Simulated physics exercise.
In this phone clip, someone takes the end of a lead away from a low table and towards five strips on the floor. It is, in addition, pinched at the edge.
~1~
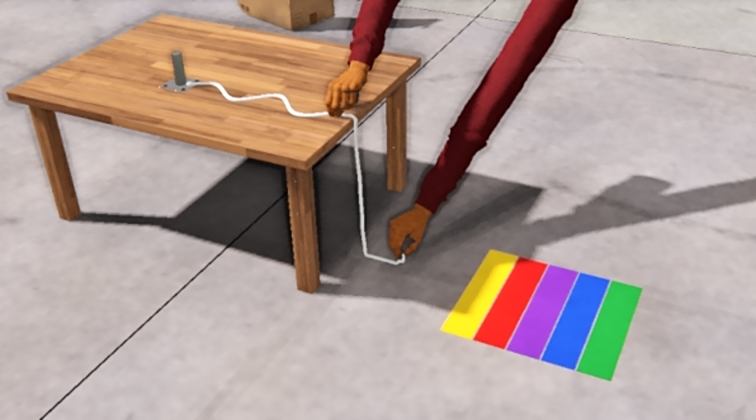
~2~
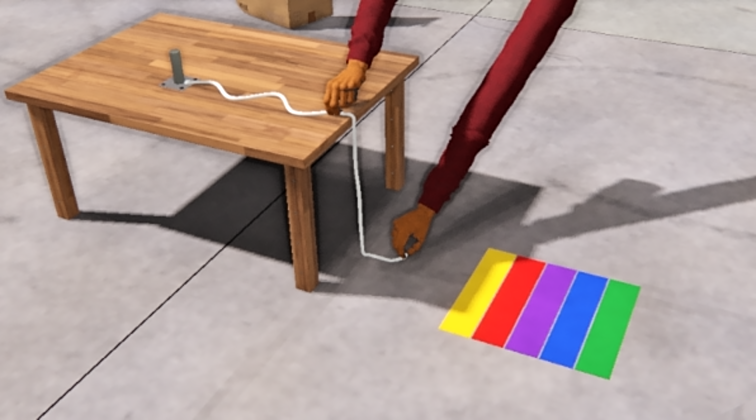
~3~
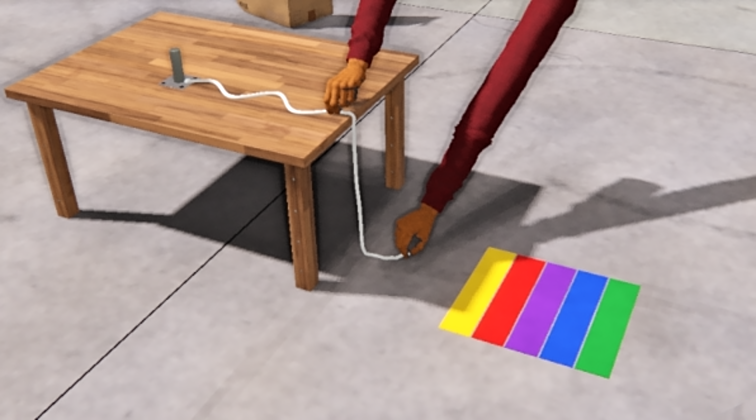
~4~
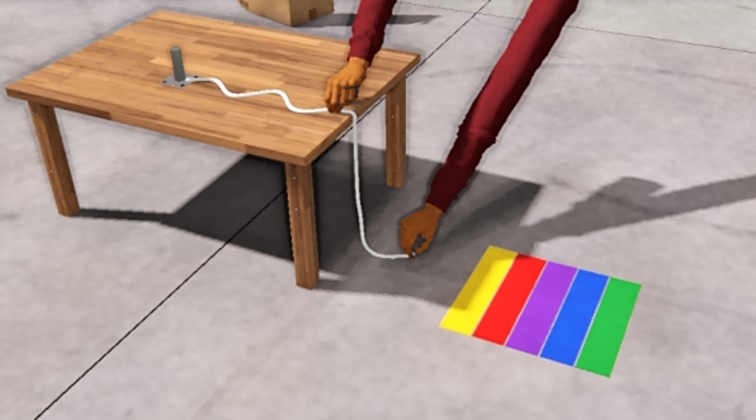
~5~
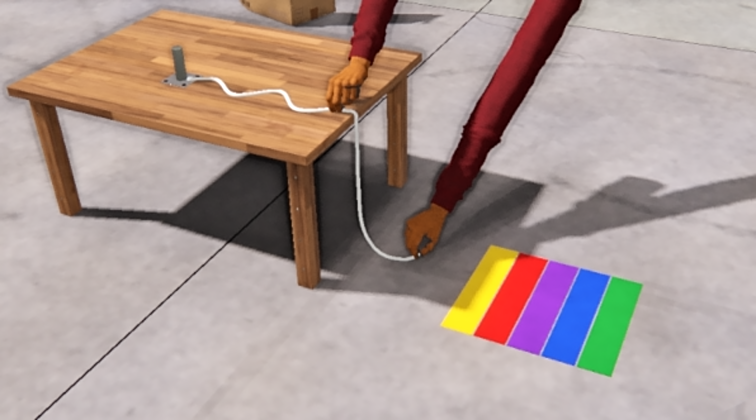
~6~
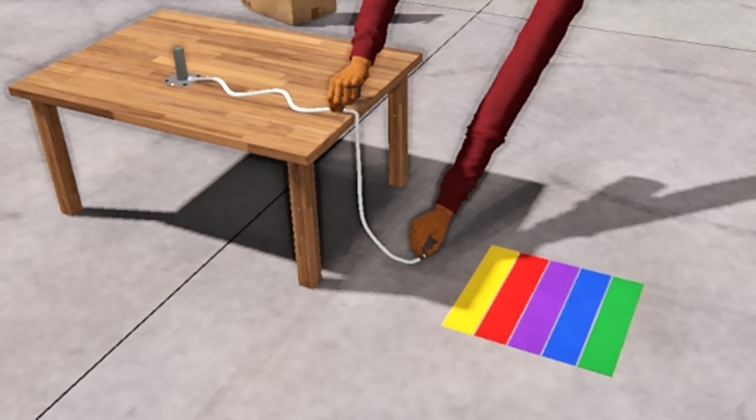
In the video, one hand pins a white cord at the edge of a low wooden table while the other holds its end near the floor, drawing it slightly right, towards five coloured strips, as the hanging section curves.
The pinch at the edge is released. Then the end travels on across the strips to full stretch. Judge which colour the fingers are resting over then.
The purple strip.
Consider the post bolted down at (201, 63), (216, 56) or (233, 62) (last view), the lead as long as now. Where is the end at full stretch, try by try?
In order, the pixels are (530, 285), (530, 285) and (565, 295).
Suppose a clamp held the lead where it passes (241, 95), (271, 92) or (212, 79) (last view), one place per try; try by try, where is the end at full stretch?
First try (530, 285), second try (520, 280), third try (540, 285).
Early on, end near (483, 271); over yellow.
Midway, end near (522, 282); over red.
At the end of the slack, end near (545, 288); over purple. The end stops over the purple strip.
